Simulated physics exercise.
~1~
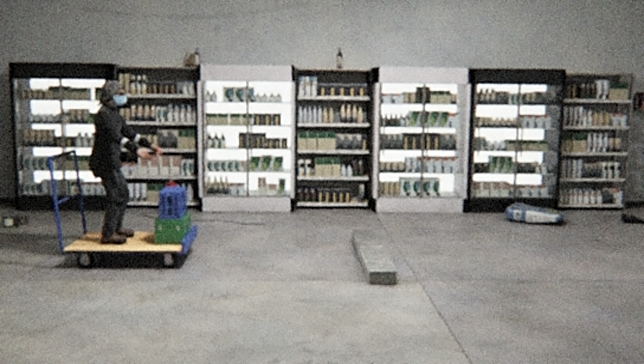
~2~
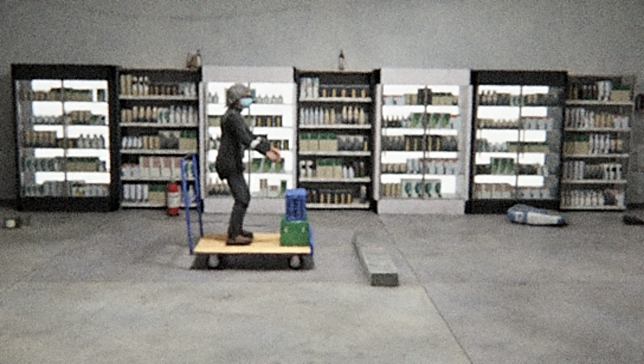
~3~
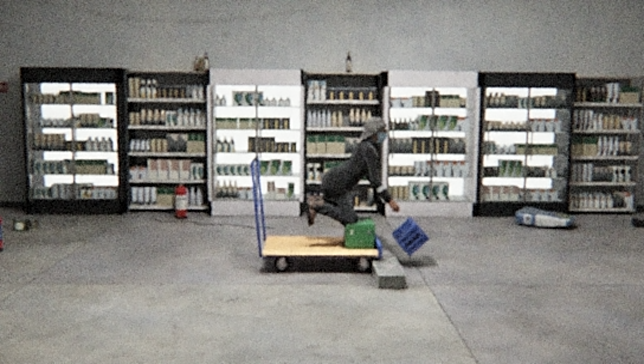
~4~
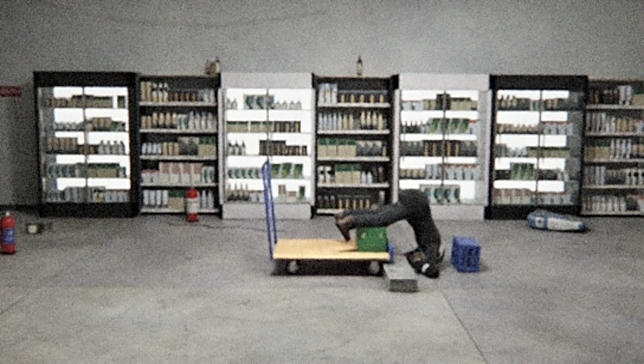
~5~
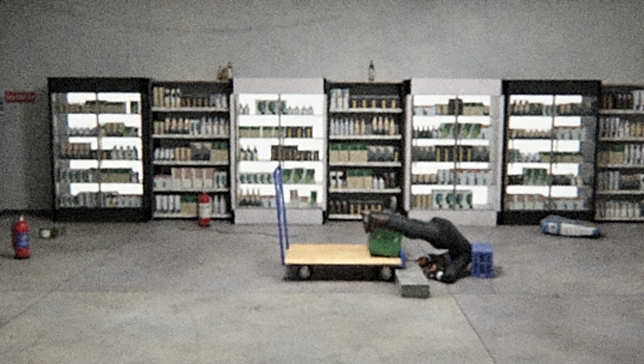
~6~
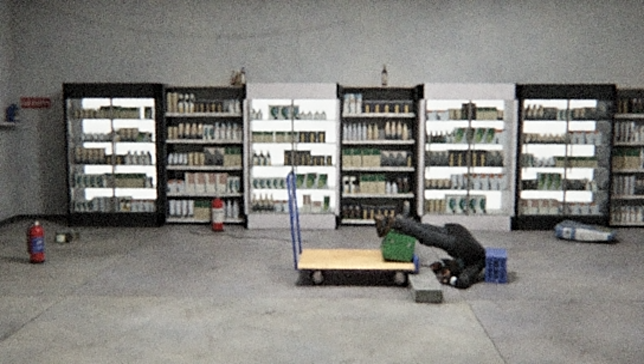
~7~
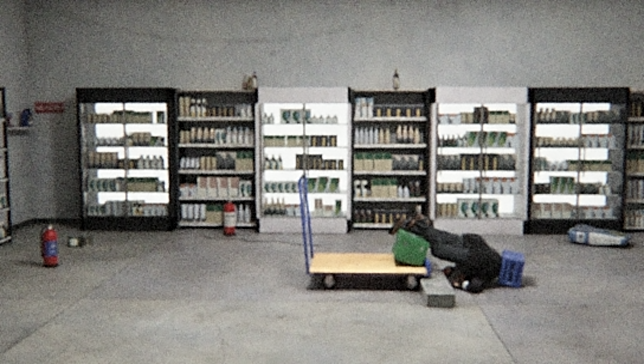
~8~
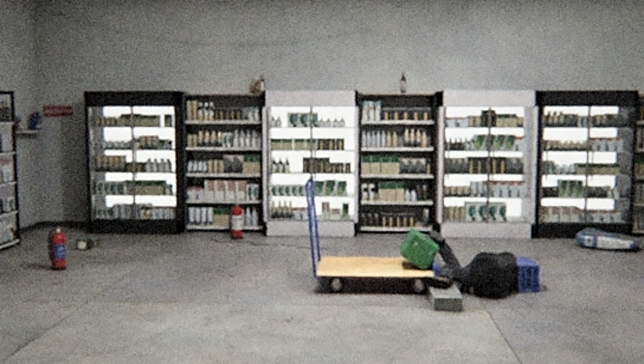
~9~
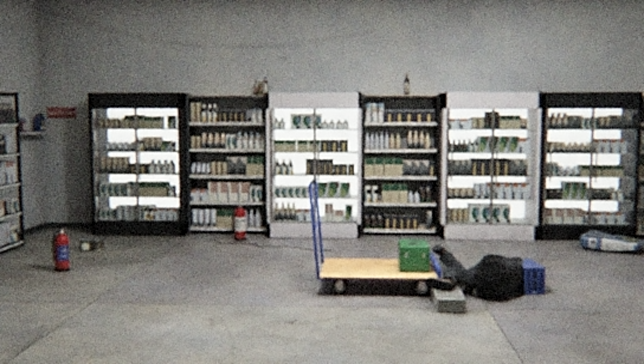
Shop floor with lit shelves, a trolley rolling right into a beam, its standing rider and blue crate pitching over the front.
